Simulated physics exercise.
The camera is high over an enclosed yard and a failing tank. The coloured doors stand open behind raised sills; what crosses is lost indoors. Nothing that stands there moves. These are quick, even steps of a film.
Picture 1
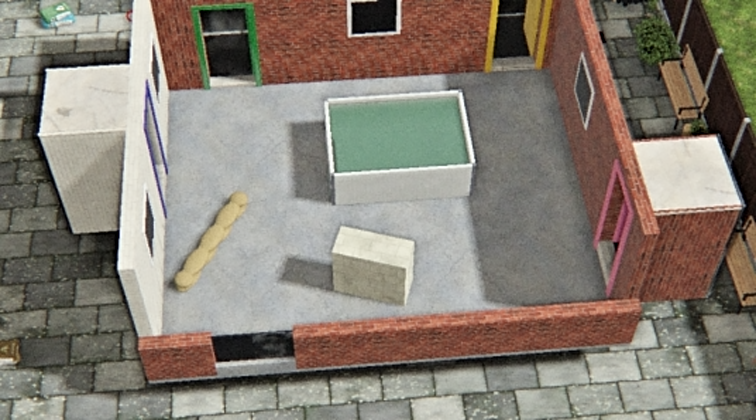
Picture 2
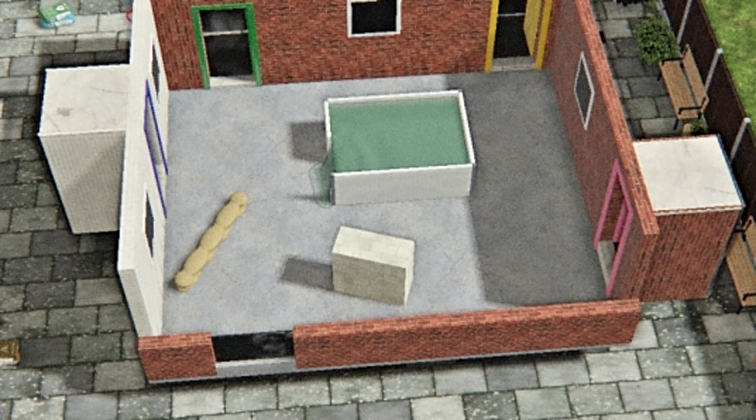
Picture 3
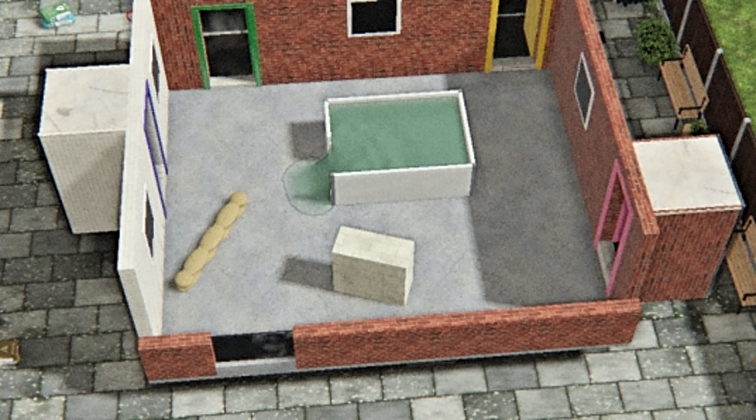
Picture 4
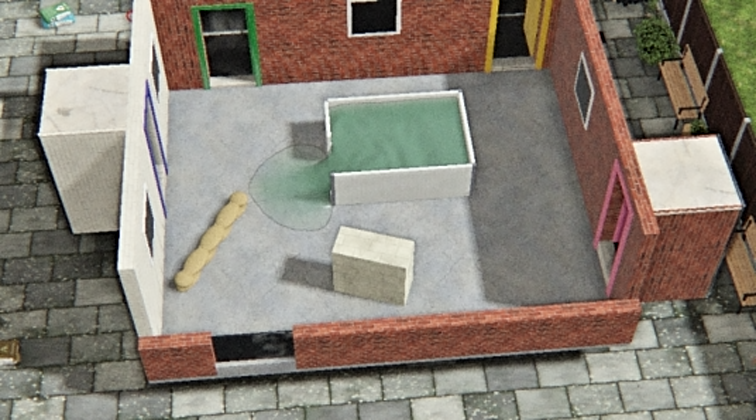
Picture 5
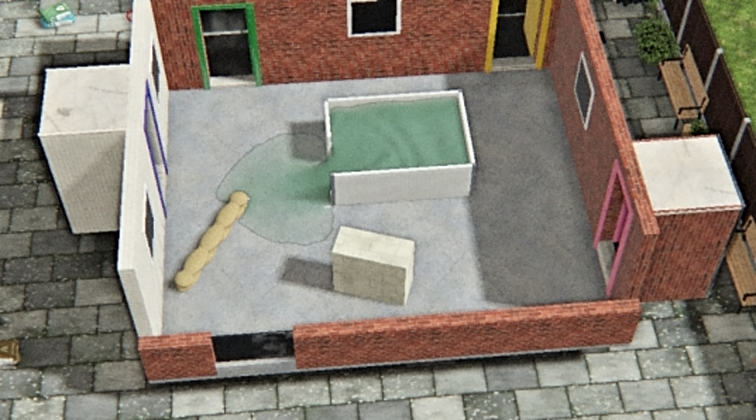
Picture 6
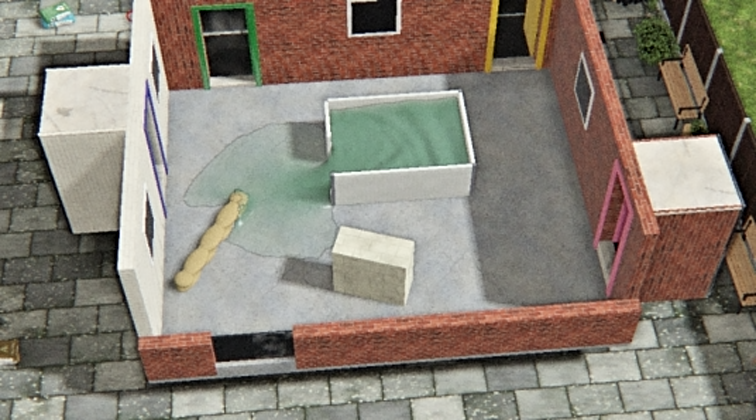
In a brick-walled yard with green, yellow and pink doorways, a white-sided tank holds still, green water beside a pale block and a lumpy, tan barrier. Water pours from the tank's left side onto the grey floor, then fans out leftward, reaching the barrier's upper end and spreading around it.
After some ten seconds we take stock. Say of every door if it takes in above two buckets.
The green door floods; the pink door holds within the limit; the blue door holds within the limit; the yellow door holds within the limit.
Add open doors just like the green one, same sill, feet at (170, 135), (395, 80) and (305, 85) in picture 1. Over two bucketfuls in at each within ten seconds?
One after the other: Goes over, keeps below it, stays under.
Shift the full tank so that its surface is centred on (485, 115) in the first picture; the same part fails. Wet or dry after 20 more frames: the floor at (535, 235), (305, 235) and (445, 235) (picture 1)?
In turn: Dry, flooded, no water.
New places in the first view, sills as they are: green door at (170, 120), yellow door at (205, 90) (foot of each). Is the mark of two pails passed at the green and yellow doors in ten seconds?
One by one: The green one takes more, the yellow one goes over.
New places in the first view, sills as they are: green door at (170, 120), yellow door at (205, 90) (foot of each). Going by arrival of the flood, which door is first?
That is the door marked blue.
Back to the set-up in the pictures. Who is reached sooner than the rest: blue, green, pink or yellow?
I say the door marked blue.
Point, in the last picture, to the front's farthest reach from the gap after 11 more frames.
I would point to (162, 358).
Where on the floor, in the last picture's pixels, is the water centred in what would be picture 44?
I would point to (327, 199).
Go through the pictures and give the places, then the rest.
The first frame shows still water in the water tank at (398, 135).
In the second frame, the front is at (329, 206), out from the gap at (333, 174).
In the third frame, the front is at (287, 176), out from the gap at (333, 176).
In the fourth frame, the front is at (255, 183), out from the gap at (333, 176).
In the fifth frame, the front is at (223, 198), out from the gap at (333, 176).
In the sixth frame, water pours out at (333, 176) and has run to (190, 200).
A moment on, water covers 25 % of the floor; the green door not reached, the pink door not reached, the blue door wet at the sill, nothing in, the yellow door not reached.
Next, water covers 30 % of the floor; the green door wet at the sill, nothing in, the pink door not reached, the blue door wet at the sill, nothing in, the yellow door not reached.
Then, water covers 40 % of the floor; the green door under two buckets in, the pink door not reached, the blue door wet at the sill, nothing in, the yellow door not reached.
Later, water covers 70 % of the floor; the green door over two buckets in, the pink door not reached, the blue door wet at the sill, nothing in, the yellow door wet at the sill, nothing in.
In the end, water covers 95 % of the floor; the green door over two buckets in, the pink door wet at the sill, nothing in, the blue door wet at the sill, nothing in, the yellow door wet at the sill, nothing in.
